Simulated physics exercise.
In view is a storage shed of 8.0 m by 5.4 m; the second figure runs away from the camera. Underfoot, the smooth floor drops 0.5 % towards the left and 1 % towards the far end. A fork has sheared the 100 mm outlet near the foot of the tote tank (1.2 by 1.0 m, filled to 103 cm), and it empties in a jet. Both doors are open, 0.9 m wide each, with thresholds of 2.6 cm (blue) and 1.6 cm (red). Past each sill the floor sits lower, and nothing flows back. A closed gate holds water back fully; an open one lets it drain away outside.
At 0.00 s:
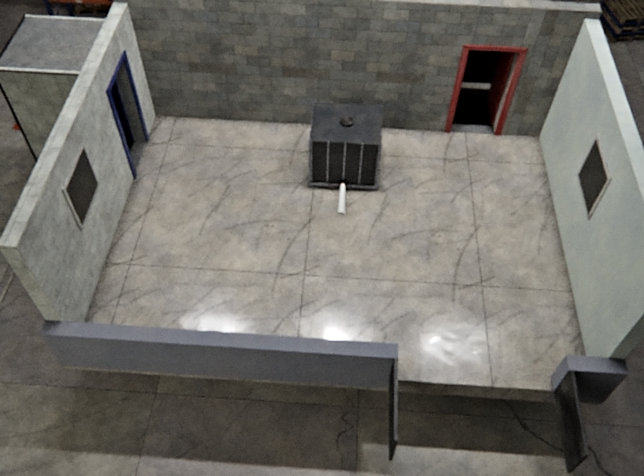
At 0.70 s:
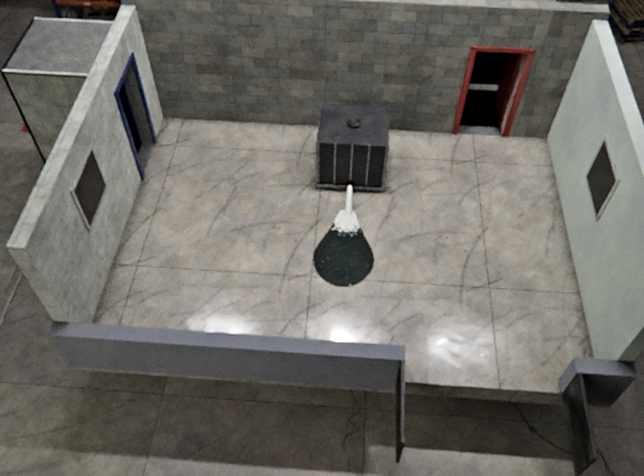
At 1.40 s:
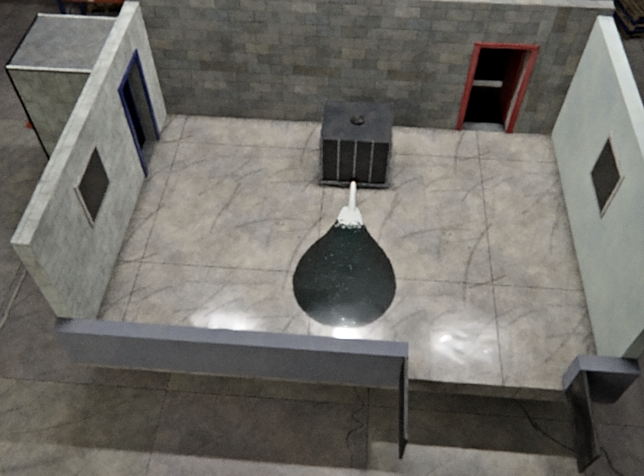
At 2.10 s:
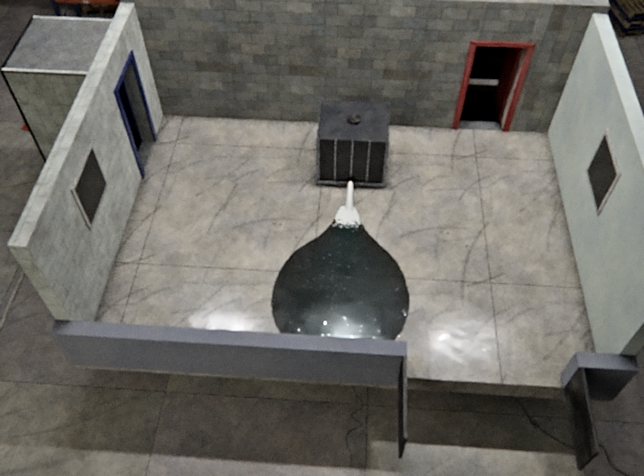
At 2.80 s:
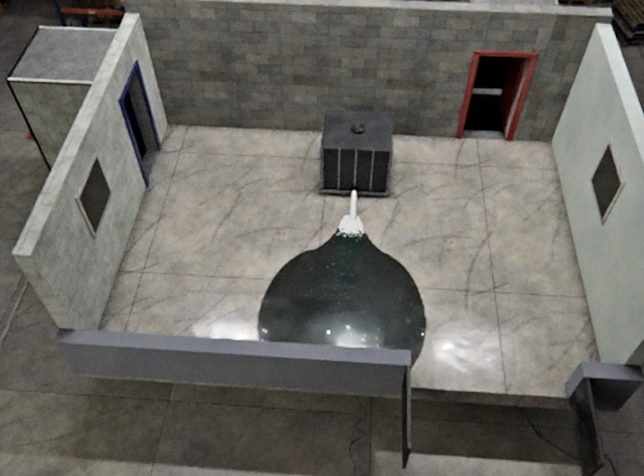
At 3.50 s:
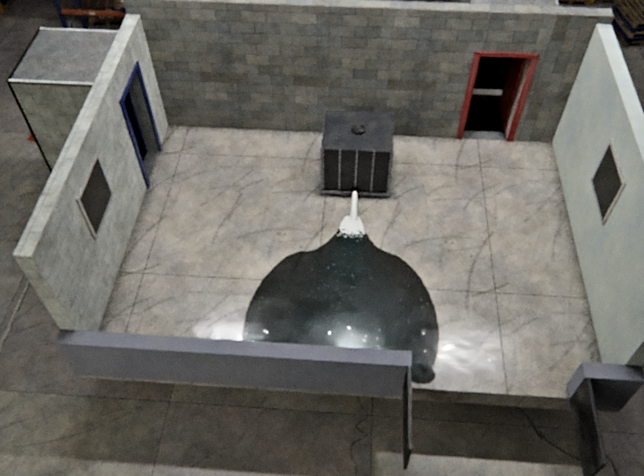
A dark tank on a grey floor jets out water that spreads into a wide pool behind the low front wall.
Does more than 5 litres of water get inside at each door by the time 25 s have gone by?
Blue door: No; red door: No.
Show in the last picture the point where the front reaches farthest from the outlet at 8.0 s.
Front tip: Roughly (114, 355) in the last view.
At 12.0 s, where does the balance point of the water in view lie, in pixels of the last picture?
The water's centre sits near (305, 297).
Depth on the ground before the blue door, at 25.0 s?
About 3.0 centimetres.
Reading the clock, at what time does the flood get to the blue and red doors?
For blue it's 13.0 s, and for red it's 21.5 s.
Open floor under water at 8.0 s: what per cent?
Roughly 30 percent.
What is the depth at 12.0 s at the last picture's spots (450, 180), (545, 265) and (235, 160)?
I'd estimate 0.0, 0.2 and 0.0 centimetres.
After 5.0 s water covers 20 % of the floor and is deepest (5 cm) near (352, 226); blue door not reached, red door not reached.
After 8.0 s water covers 30 % of the floor and is deepest (5 cm) near (352, 226); blue door not reached, red door not reached.
After 12.0 s water covers 50 % of the floor and is deepest (5 cm) near (352, 226); blue door not reached, red door not reached.
After 16.0 s water covers 70 % of the floor and is deepest (5 cm) near (352, 226); blue door 1.7 cm at the sill, 0 L in, red door not reached.
After 25.0 s water covers 85 % of the floor and is deepest (6 cm) near (352, 219); blue door 3 cm at the sill, 0 L in, red door 1.5 cm at the sill, 0 L in.
